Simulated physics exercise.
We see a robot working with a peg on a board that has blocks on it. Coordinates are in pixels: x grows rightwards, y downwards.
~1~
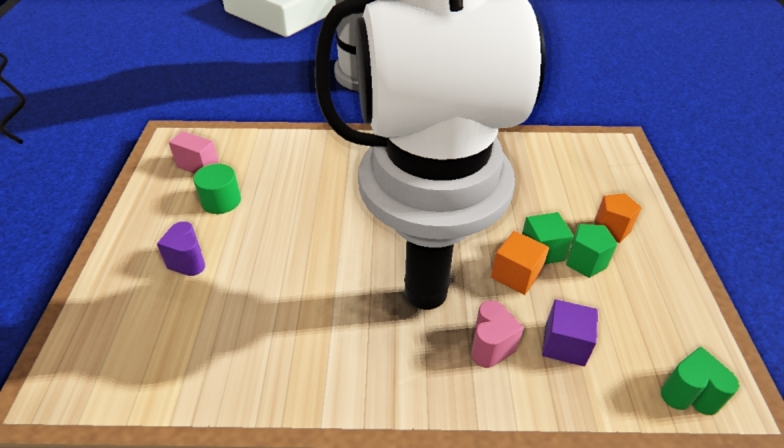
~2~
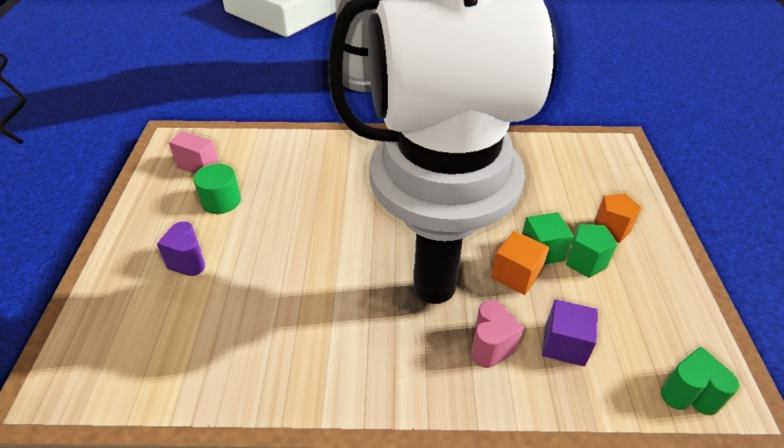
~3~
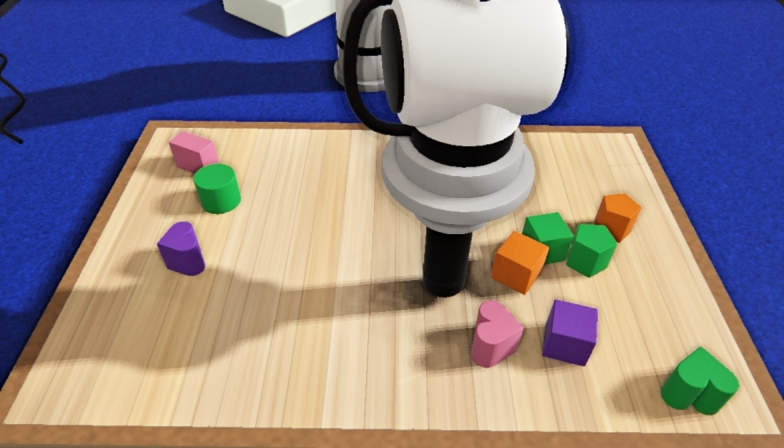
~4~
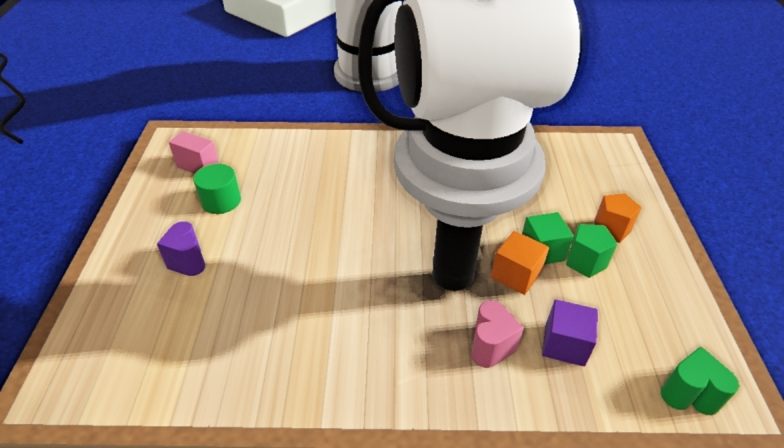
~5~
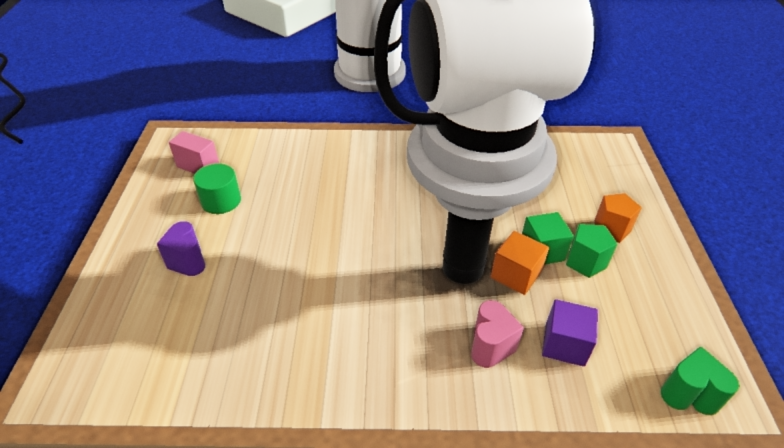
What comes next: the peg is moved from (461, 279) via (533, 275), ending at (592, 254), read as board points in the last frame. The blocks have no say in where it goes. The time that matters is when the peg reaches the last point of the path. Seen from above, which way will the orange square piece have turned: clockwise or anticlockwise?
Answer: With the clock.
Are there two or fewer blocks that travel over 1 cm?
No, I don't think so.
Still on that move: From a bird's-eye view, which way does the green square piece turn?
The turn is anti-clockwise.
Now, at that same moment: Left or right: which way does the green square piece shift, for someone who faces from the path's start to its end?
The answer is left.
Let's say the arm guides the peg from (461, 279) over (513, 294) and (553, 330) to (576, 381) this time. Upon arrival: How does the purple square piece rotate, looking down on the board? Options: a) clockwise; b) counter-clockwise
Letter b.
What follows on the original path. One third of the way, peg (514, 268); orange square piece (564, 247); green square piece (565, 219), turned 50° anticlockwise; green five-sided block (602, 235).
Two thirds of the way, peg (558, 260); orange square piece (612, 247), turned 20° clockwise; green square piece (576, 213), turned 75° anticlockwise; green five-sided block (636, 229), turned 45° anticlockwise; orange five-sided block (624, 202).
At the end, peg (596, 245); orange square piece (645, 245), turned 65° clockwise; green square piece (580, 204), turned 95° anticlockwise; green five-sided block (676, 228), turned 65° anticlockwise; orange five-sided block (624, 201), turned 20° anticlockwise.
